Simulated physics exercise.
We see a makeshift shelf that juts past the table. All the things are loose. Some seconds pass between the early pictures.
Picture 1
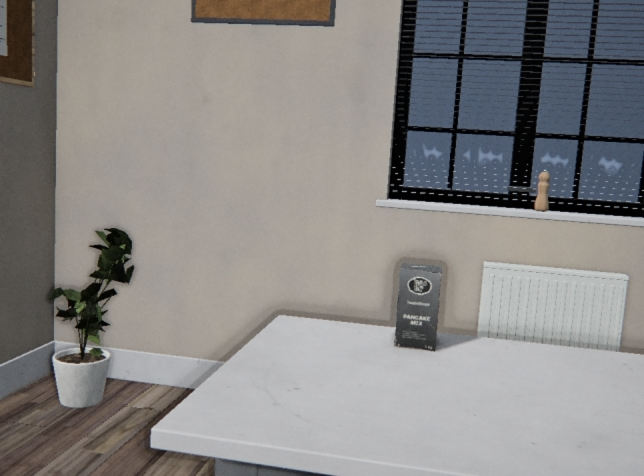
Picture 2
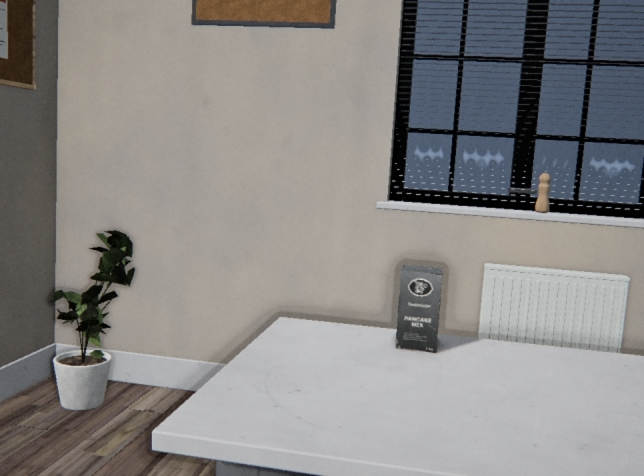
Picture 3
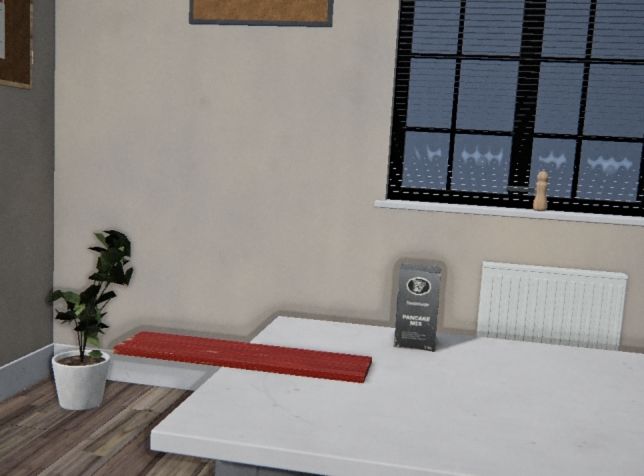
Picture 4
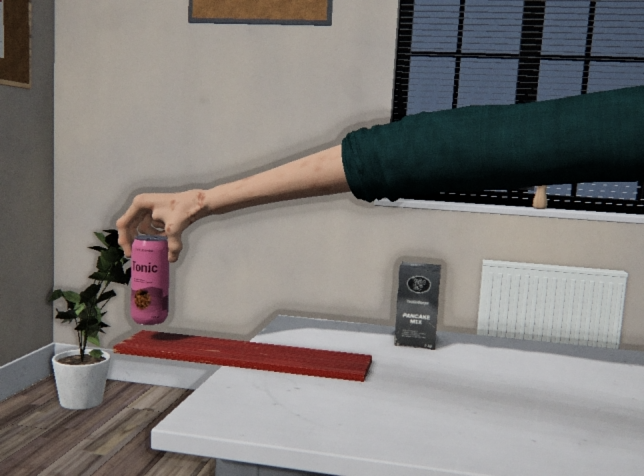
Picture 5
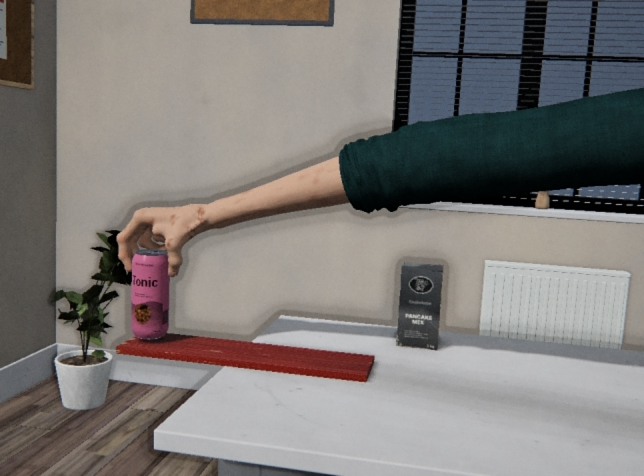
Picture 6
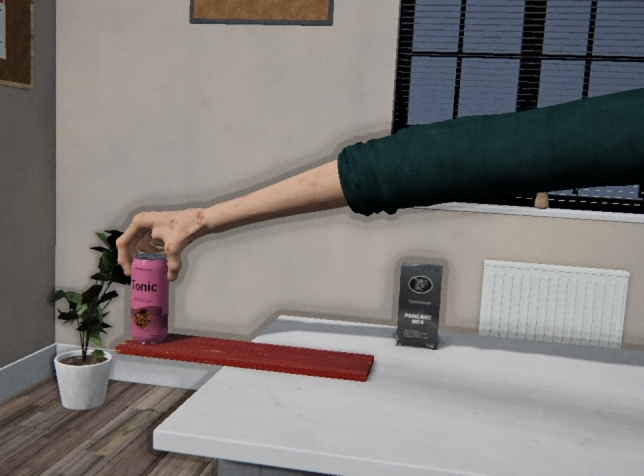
At first, a white table holds only a dark packet, with a potted plant on the floor to the left. Then a red plank appears, lying partly on the table and jutting past its left edge, and a hand reaches in from the right and lowers a pink can onto the plank's outer end.
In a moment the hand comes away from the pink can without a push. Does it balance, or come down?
The plank tips off the edge.
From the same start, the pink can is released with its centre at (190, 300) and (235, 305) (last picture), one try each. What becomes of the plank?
First, it comes down; second, it stays on the table.
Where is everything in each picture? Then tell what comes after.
The last thing is not in view yet, in the first picture.
The last thing is not in view yet, in the second picture.
The last thing is not in view yet; red plank (244, 355), in the third picture.
On its way; pink can (150, 280); red plank (244, 354), in the fourth picture.
On its way; pink can (151, 294); red plank (247, 355), in the fifth picture.
In place under the hand; pink can (150, 298); red plank (246, 355), in the sixth picture.
Then, 0.40 s later than the last frame, pink can now down on the floor or falling; red plank tilted by 70°.
Then, 0.60 s later than the last frame, red plank now down on the floor or falling.
Then, 0.80 s later than the last frame, things are still on the move.
When it is over, down on the floor or falling, pink can and red plank; grey carton as before. The plank goes over.
